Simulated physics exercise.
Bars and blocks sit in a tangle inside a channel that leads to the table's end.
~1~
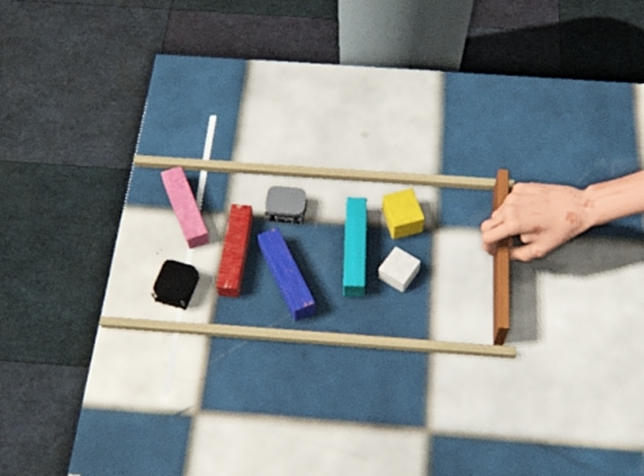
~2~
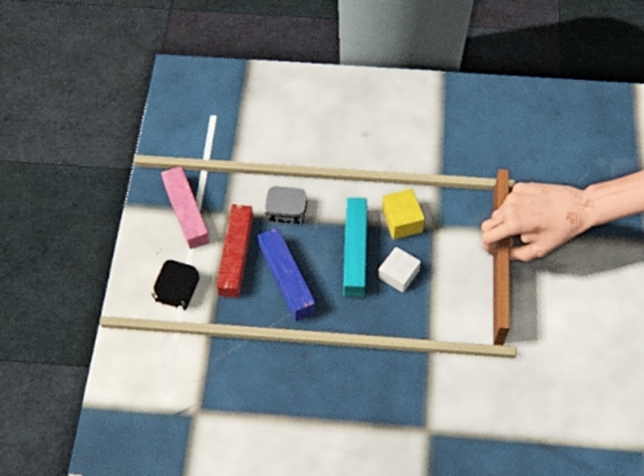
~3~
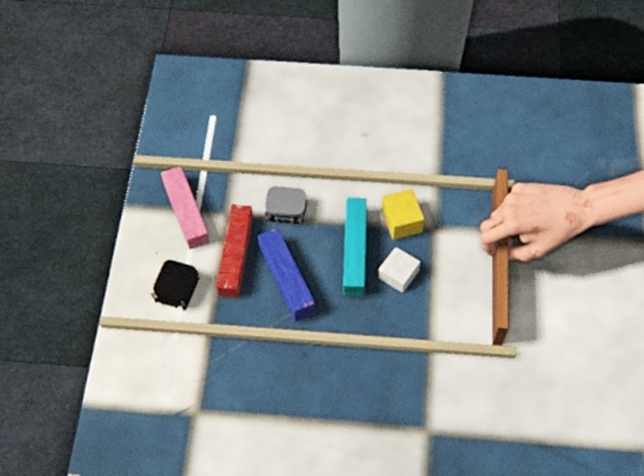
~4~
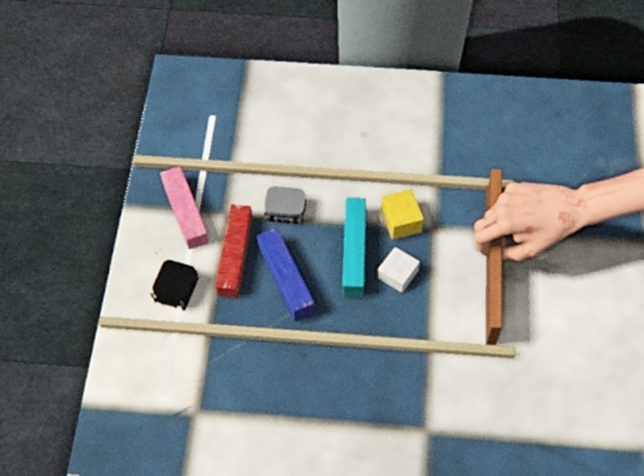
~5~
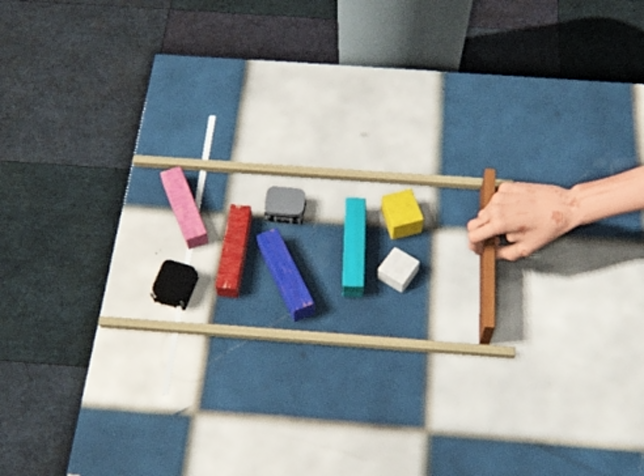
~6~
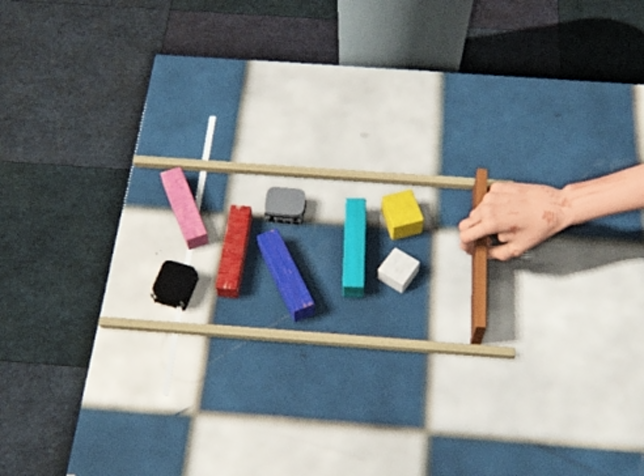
We see colored bars and small blocks scattered between two wooden rails on a checkered table, with a hand holding a brown board upright across the right side; after staying still, the hand slides the board slightly left.
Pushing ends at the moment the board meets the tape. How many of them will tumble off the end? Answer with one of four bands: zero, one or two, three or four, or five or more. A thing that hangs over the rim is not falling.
Three or four.
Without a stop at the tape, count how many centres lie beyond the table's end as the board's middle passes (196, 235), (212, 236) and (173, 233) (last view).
Place by place: 3, 2 and 5.
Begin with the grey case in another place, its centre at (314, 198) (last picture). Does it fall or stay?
Result: It does not come off.
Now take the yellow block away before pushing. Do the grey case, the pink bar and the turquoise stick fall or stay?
Grey case still up, pink bar down, turquoise stick still up.
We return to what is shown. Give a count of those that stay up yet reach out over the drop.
That'd be 1.
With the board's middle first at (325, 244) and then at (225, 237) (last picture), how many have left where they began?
I make it 6 at the first spot and 8 at the other.
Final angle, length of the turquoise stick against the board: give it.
The angle is some 0°.
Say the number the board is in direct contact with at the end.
The count comes out at 2.
Soon after, none off yet; pink bar at rest near (185, 208); black case at rest near (175, 285); red bar at rest near (235, 251).
After that, none off yet; pink bar at rest near (181, 208); black case at rest near (175, 285); red bar displaced a little near (214, 250).
And then, none off yet; pink bar displaced about its own width near (115, 206); black case displaced about its own width near (114, 290); red bar displaced about its own width near (139, 247).
In the end, the number that fall off is three or four; gone, red bar, black case and pink bar.
